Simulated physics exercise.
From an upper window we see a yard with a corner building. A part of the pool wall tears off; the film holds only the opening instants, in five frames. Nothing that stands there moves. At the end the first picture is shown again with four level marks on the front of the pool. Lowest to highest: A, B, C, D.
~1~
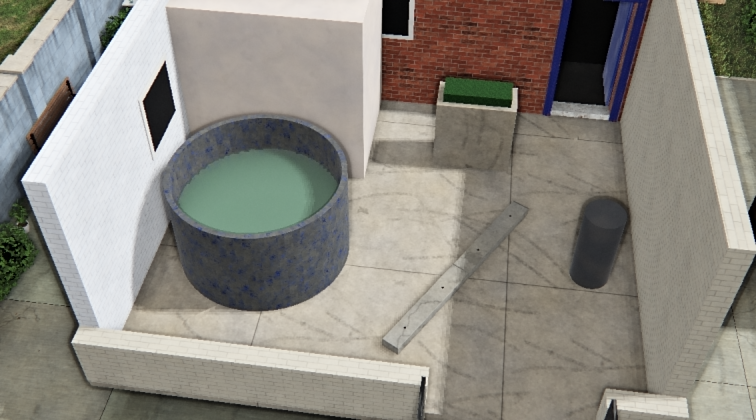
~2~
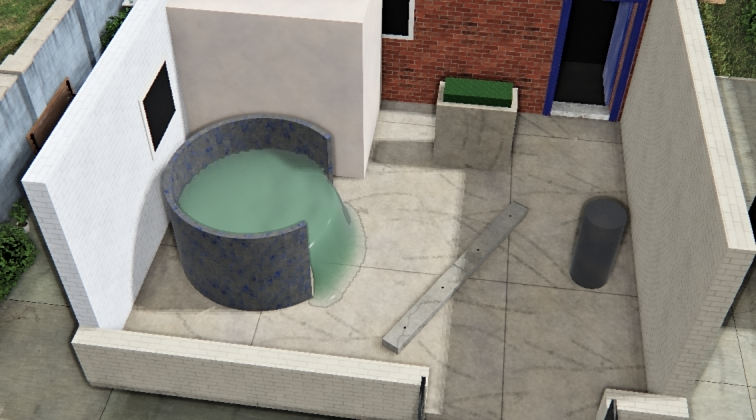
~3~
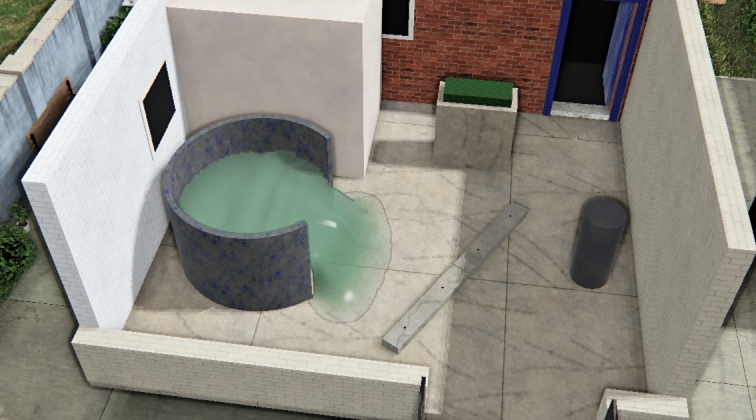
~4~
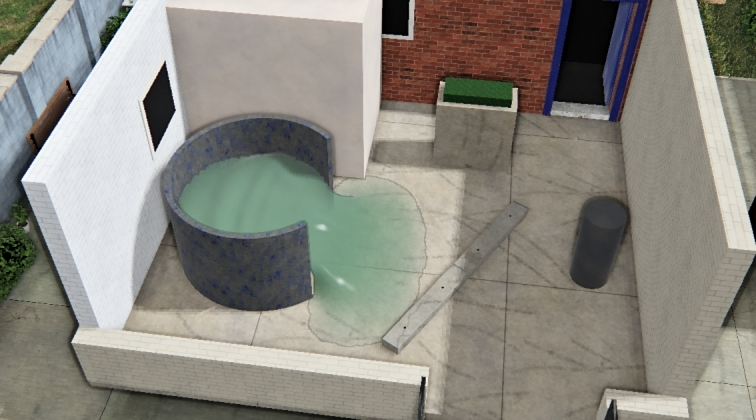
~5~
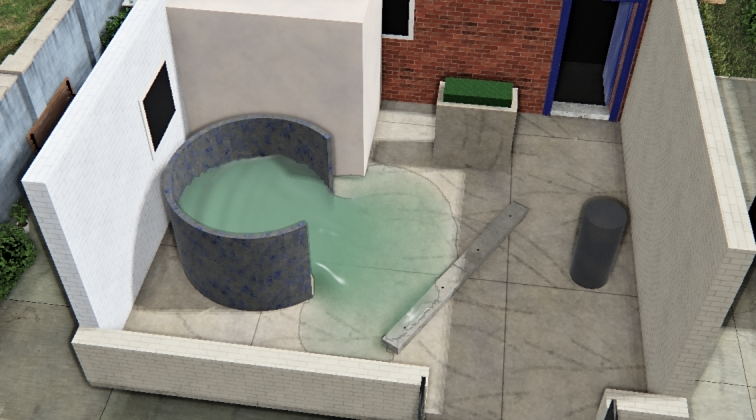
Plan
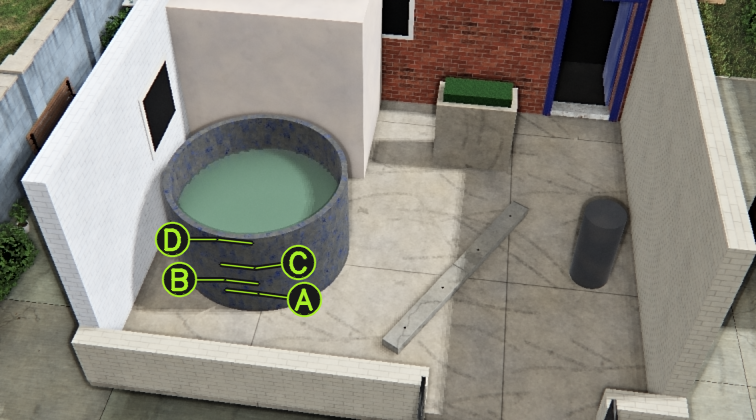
In a walled yard beside a corner building, the right side of a round, dark pool opens and green water pours out, spreading rightward across the paved ground to a long plank lying diagonally on the paving.
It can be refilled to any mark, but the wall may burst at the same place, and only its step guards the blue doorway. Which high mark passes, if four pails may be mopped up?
Go for A.
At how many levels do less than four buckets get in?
One of them.
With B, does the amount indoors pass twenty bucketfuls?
No, it does not.
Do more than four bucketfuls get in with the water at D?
Yes.
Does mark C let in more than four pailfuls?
Yes.
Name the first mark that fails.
The answer is B.
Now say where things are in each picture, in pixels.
In the first frame, water in the pool at rest, its middle at (260, 201); foot of the blue doorway at (579, 117); open gate at (517, 375).
In the second frame, 2 % of the ground under water, visible out to (326, 295).
In the third frame, 5 % of the ground under water, visible out to (367, 197).
In the fourth frame, 12 % of the ground under water, visible out to (379, 181).
In the fifth frame, 19 % of the ground under water, visible out to (405, 173).
In lime, A at (242, 291); B at (241, 281); C at (238, 266); D at (234, 241); from the bottom up A, B, C, D.
With A, a splash gets over, under a bucket.
With B, about 8 bucketfuls get in.
With C, dozens of bucketfuls pour in.
With D, dozens of bucketfuls pour in.
